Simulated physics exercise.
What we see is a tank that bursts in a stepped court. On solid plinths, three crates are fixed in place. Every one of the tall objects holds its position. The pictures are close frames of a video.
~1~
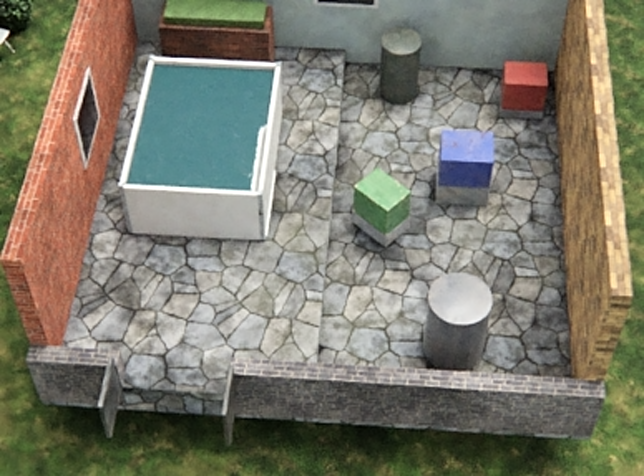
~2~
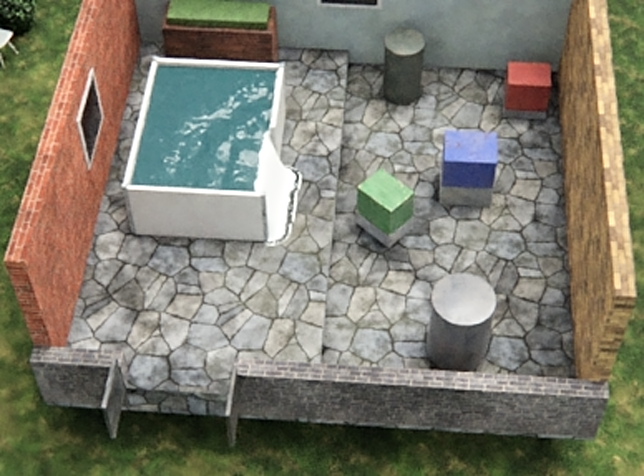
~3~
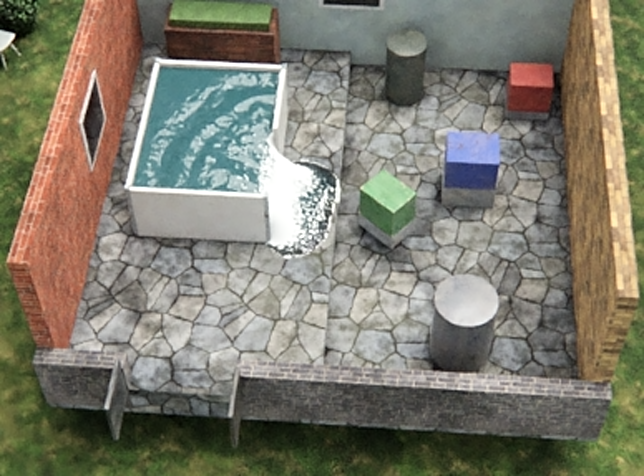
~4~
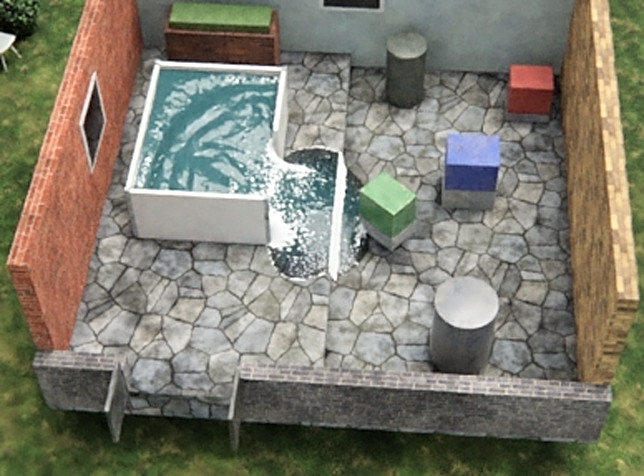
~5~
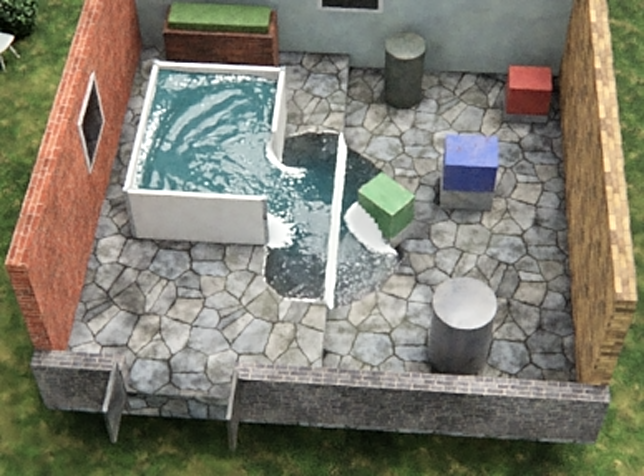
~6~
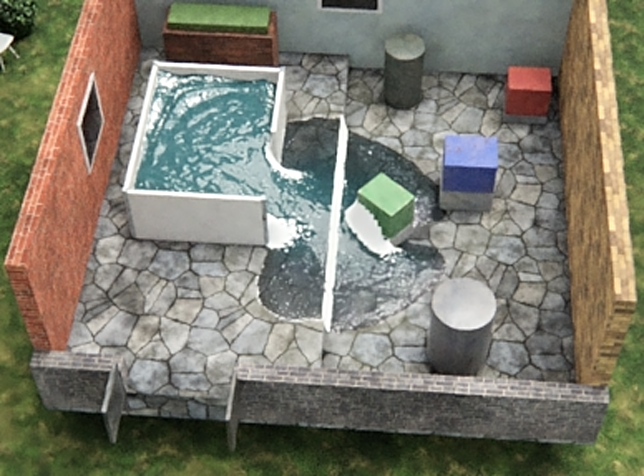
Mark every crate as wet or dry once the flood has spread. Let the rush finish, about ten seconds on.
Blue crate: Dry, green crate: Wet, red crate: Wet.
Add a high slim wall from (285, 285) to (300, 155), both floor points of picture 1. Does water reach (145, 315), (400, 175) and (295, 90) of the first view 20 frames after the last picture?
Taking the three spots in order: Soaked, spared, soaked.
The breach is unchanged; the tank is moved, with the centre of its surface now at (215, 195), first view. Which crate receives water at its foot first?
I'd go with the one in green.
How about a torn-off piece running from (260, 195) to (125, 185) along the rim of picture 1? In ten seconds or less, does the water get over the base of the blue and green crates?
My take: The blue one stays clear, while the green one stays clear.
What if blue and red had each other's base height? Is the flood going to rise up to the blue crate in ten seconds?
The blue one gets flooded.
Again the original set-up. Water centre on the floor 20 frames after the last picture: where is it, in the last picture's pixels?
Estimate: (360, 222).
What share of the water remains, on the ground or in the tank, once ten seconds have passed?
Roughly 100 %.
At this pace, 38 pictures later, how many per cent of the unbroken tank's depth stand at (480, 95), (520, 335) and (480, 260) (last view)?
Respectively 16, 18 and 8 per cent.
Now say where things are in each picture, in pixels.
Still water in the water tank at (204, 127), in the first picture.
The front is at (287, 171), out from the gap at (268, 192), in the second picture.
The front is at (327, 174), out from the gap at (271, 194), in the third picture.
The front is at a hidden place, out from the gap at (271, 197), in the fourth picture.
Water pours out at (269, 198) and has run to a hidden place, in the fifth picture.
Water pours out at (269, 197) and has run to (437, 271), in the sixth picture.
A moment on, water covers 35 % of the floor; the blue crate water round its plinth, the green crate water round its plinth, the red crate water round its plinth.
Next, water covers 55 % of the floor; the blue crate water round its plinth, the green crate water round its plinth, the red crate water round its plinth.
Then, water covers 65 % of the floor; the blue crate water round its plinth, the green crate water round its plinth, the red crate water round its plinth.
Later, water covers 60 % of the floor; the blue crate water round its plinth, the green crate water round its plinth, the red crate water round its plinth.
In the end, water covers 60 % of the floor; the blue crate stayed above the water, the green crate was topped, the red crate was topped.
